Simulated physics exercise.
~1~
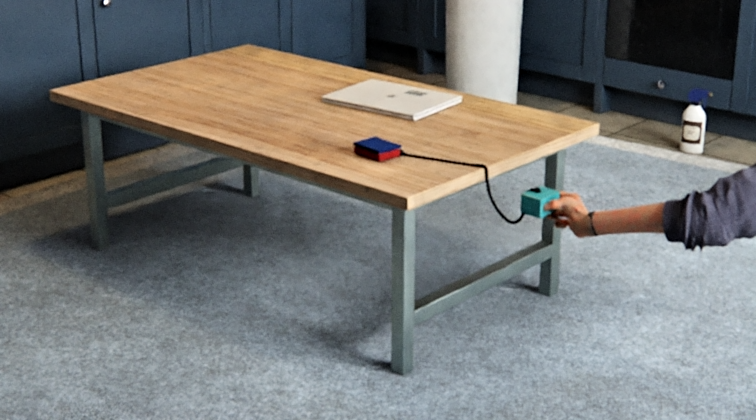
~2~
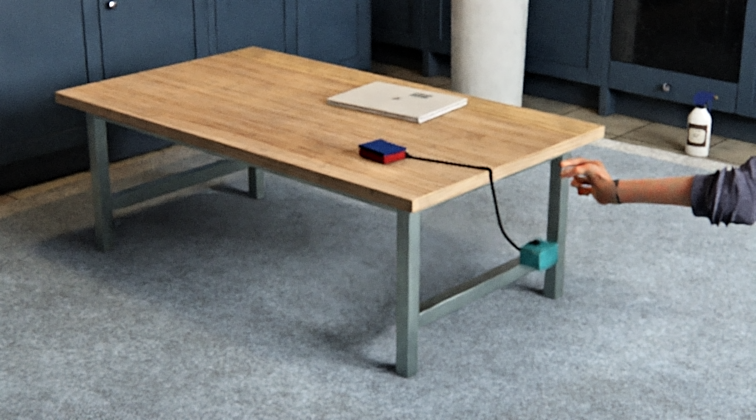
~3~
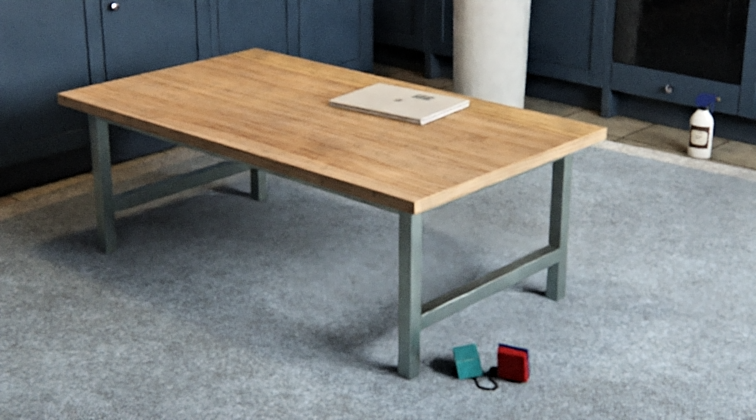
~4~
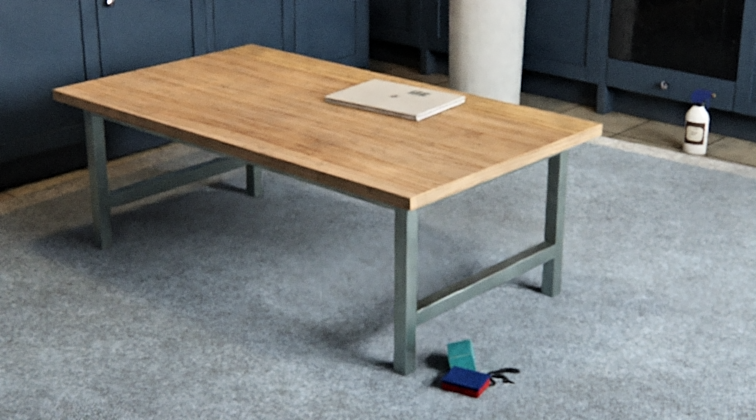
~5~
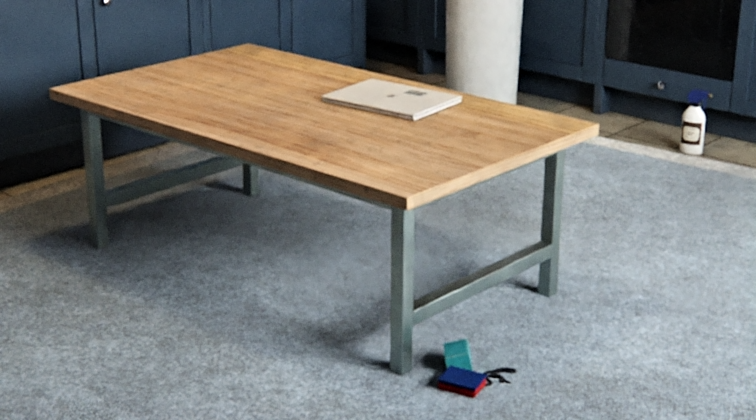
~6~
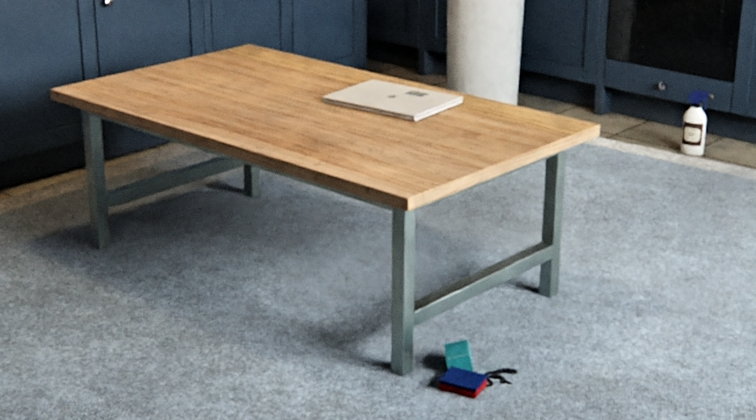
A hand reaching in from the right holds a turquoise block beside the near right end of a low wooden table with grey-green legs, seen from slightly above in a room with blue cabinets. A black cord runs from the block to a blue and red sponge on the tabletop, near a closed white laptop. The hand lets go and draws back as the block drops. The sponge is pulled over the edge and lands on the grey carpet beside the block. Both end up lying still near the table leg, while the laptop stays in place.
